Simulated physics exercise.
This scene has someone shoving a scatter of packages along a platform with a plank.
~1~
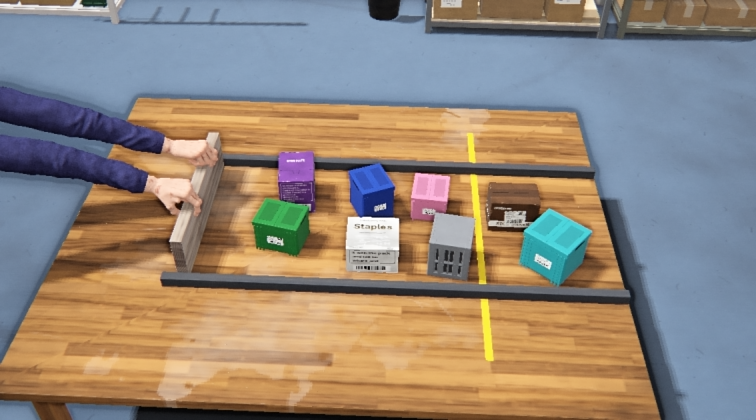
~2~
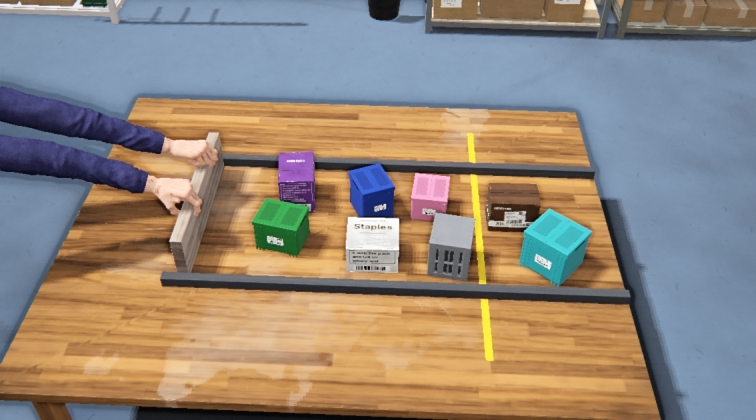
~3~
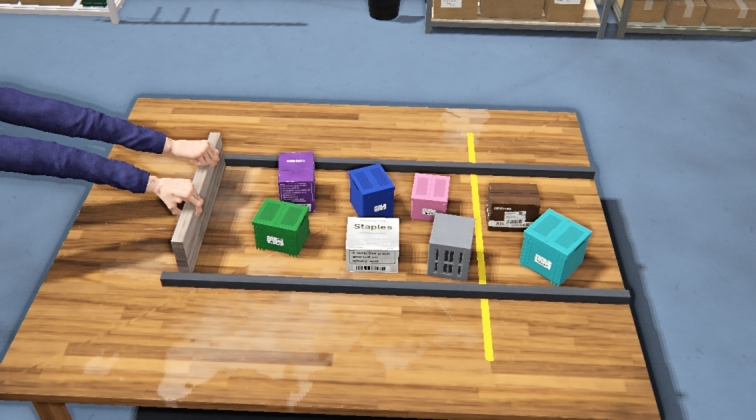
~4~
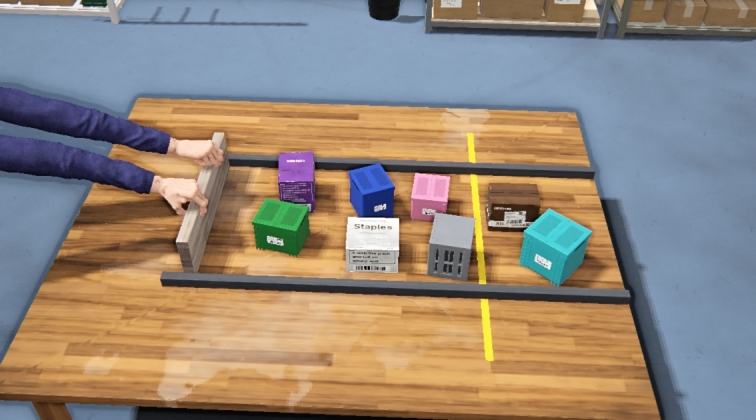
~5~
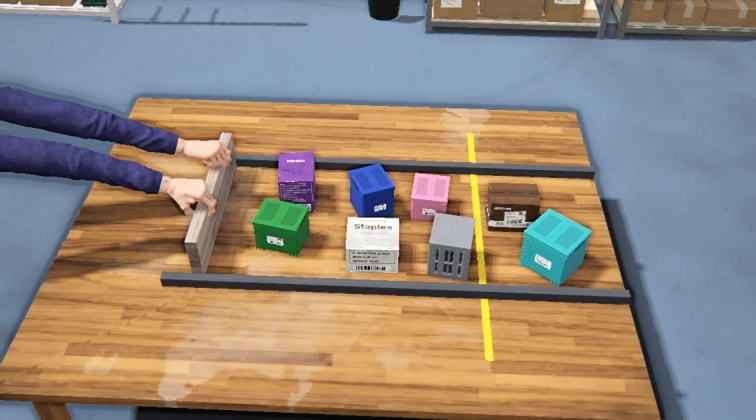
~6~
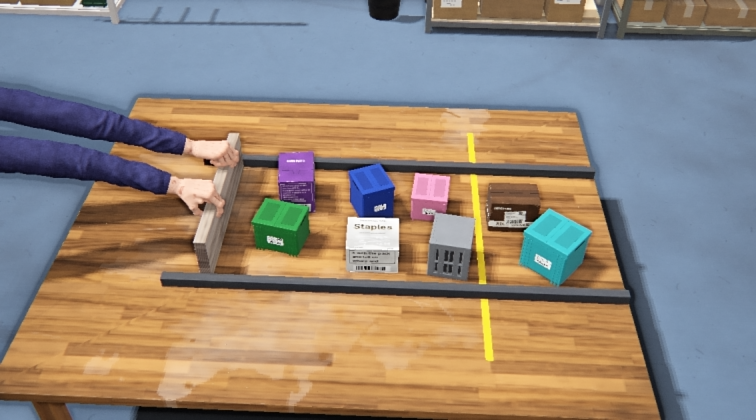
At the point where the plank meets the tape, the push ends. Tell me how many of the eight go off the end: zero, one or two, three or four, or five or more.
Looks to me like the count going over is a one or a two.
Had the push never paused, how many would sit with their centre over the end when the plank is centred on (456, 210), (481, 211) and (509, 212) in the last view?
Over the end: 1, 2, 3.
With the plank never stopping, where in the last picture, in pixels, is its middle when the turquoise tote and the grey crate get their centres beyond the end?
The turquoise tote puts it at (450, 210), the grey crate at (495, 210).
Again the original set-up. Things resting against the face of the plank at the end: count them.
The count in contact is 2.
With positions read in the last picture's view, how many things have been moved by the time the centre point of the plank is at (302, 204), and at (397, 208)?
The first count is 2, and then it's 8.
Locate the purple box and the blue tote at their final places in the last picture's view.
The purple box finishes at (495, 190); the blue tote finishes at (532, 205).
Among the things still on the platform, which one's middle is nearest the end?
It's the brown parcel.
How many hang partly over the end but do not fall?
Overhang count: 2.
Early on, none off yet; turquoise tote at rest near (554, 248); brown parcel at rest near (512, 207); grey crate at rest near (451, 247).
Finally, the number that fall off is one or two; lost, turquoise tote.
